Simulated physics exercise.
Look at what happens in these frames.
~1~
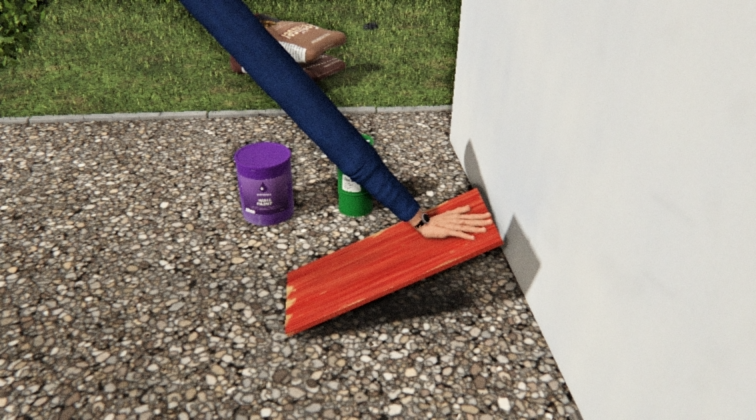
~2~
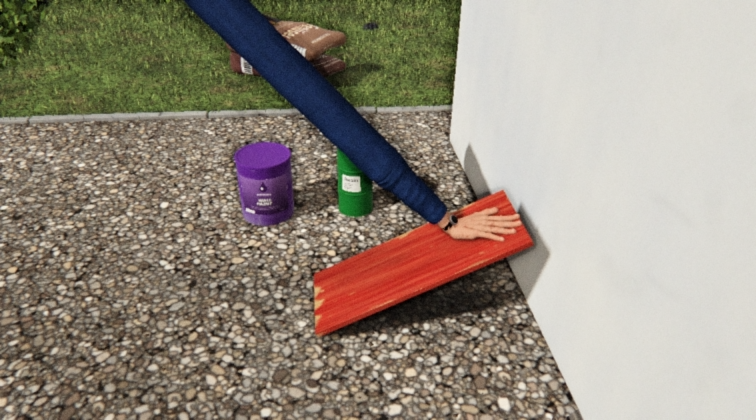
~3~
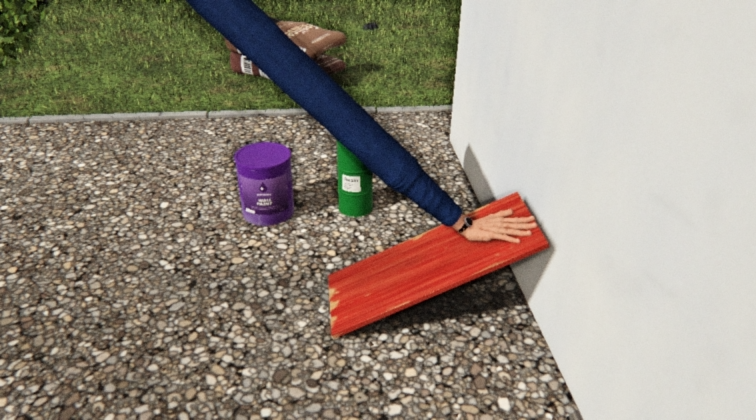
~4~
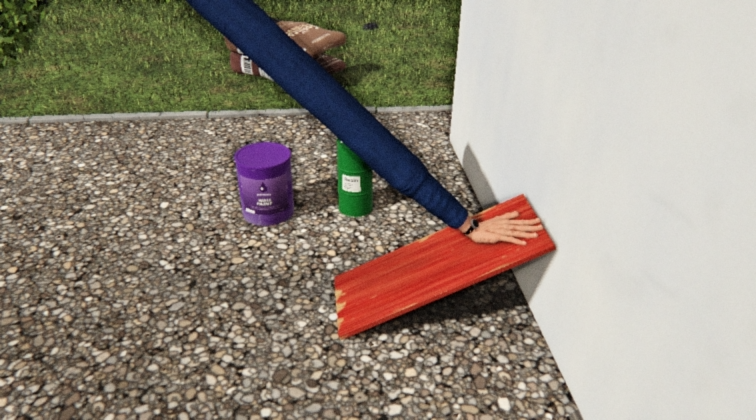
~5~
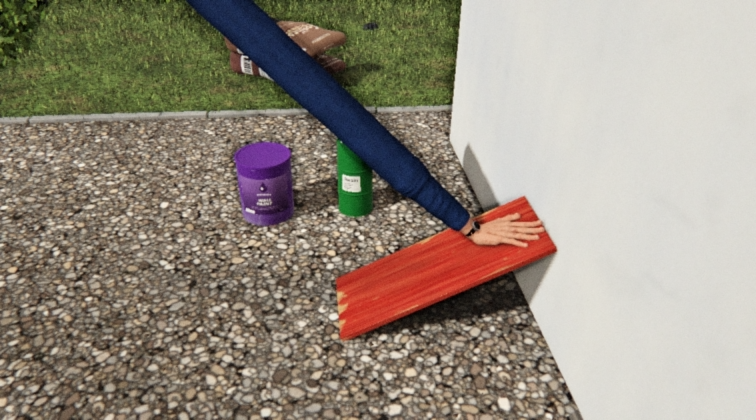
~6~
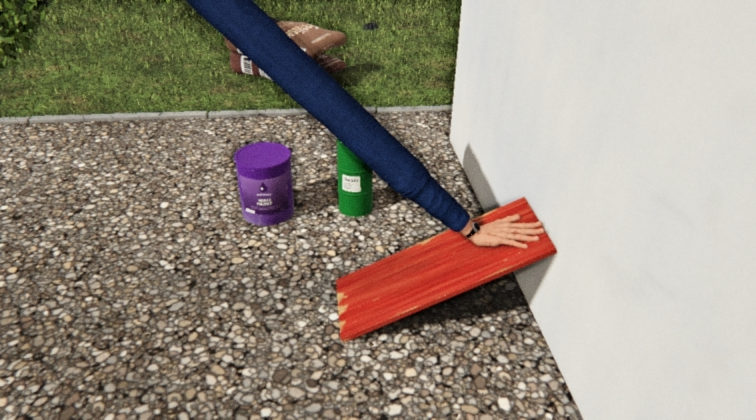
An arm in a dark blue sleeve reaches in from the upper left over a pebbled surface, seen from above at an angle, with grass behind and a pale wall on the right. Its open hand rests on a slanted red board, near a purple tub and a green canister. The hand and board slide a short way right to the wall, then stay nearly still, while the camera stays fixed.
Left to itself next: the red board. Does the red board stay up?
The lean fails.
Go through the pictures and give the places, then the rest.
The first frame shows not yet at the wall; red board (386, 260).
The second frame shows not yet at the wall; red board (414, 261); green canister (355, 176).
The third frame shows not yet at the wall; red board (429, 262); green canister (355, 176).
The fourth frame shows not yet at the wall; red board (435, 264); green canister (355, 176).
The fifth frame shows propped up under the hand; red board (437, 266); green canister (355, 176).
The sixth frame shows propped up under the hand; red board (437, 267); green canister (355, 176).
Then, 0.30 s after the last picture, red board 11° lower than it was left near (429, 283).
Then, 0.40 s after the last picture, red board 26° lower than it was left near (423, 306).
At rest, moved from the start, red board; the other 2 in place. Seen from the same camera at the end, red board near (422, 304). The board slips out.
